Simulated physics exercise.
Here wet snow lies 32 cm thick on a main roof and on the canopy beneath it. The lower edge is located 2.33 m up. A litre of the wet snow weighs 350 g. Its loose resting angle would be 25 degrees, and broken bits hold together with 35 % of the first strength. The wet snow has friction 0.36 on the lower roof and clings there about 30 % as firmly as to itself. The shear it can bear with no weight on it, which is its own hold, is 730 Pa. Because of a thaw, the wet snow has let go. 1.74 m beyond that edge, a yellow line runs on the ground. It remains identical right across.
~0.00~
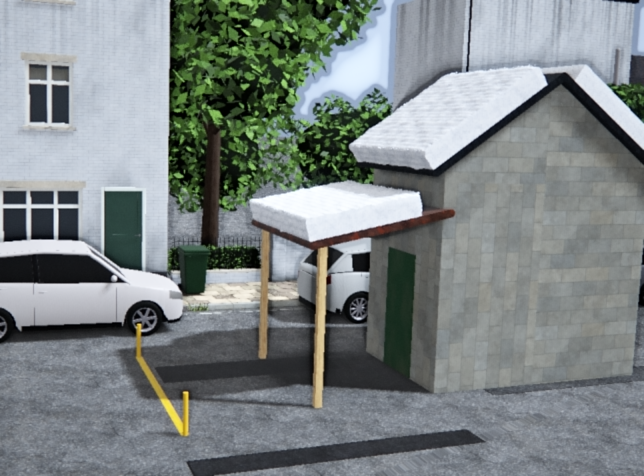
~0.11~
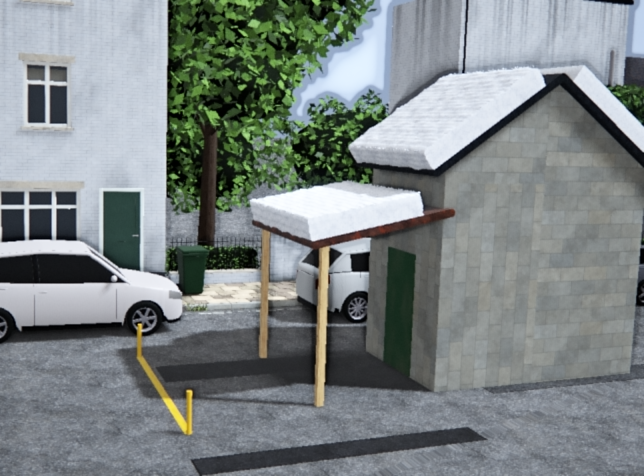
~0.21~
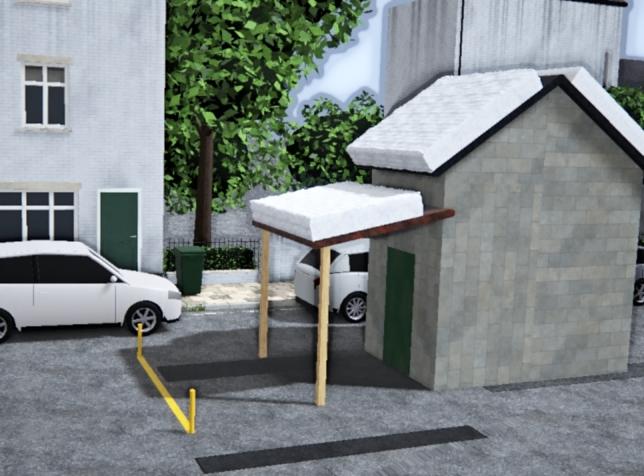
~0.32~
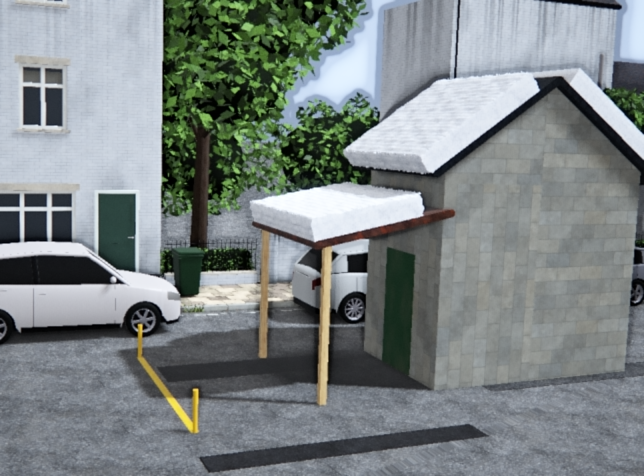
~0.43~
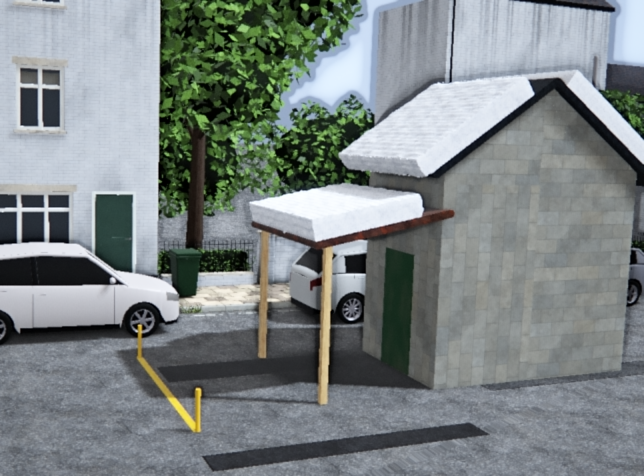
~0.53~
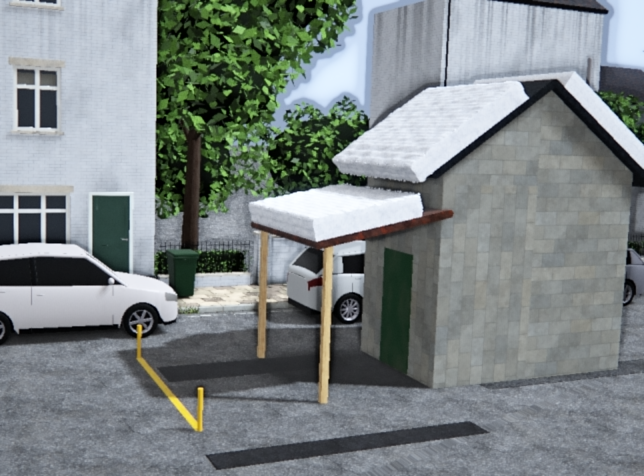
The thick white snow on the main roof of the small grey block building slid slowly a short way down the left slope in one piece, while the snow on the lower canopy stayed put.
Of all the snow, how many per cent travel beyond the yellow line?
Something like 0 %.
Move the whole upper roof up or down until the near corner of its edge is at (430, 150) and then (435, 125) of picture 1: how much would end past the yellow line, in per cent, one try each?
Try 1: Near 0 %; try 2: Near 7 %.
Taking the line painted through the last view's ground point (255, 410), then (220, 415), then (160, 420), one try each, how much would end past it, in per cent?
Respectively about 0 in a hundred, 0 in a hundred and 0 in a hundred.
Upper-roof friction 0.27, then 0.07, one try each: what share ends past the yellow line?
0 %, then 6 %.
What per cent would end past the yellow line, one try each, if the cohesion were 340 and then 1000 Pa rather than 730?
First try roughly 2 per cent, second try roughly 0 per cent.
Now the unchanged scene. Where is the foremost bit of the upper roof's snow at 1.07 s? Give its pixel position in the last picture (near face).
Look roughly at (382, 193).
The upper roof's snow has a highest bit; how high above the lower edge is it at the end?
1.5 m, give or take.
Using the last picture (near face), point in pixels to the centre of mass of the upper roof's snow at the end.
Somewhere about (403, 179), I'd say.
After 1.07 s, none is below the lower edge and 0 % is past the line.
After 1.72 s, none is below the lower edge and 0 % is past the line.
After 2.36 s, none is below the lower edge and 0 % is past the line.
After 3.00 s, none is below the lower edge and 0 % is past the line.
After 3.10 s, none is below the lower edge and 0 % is past the line.
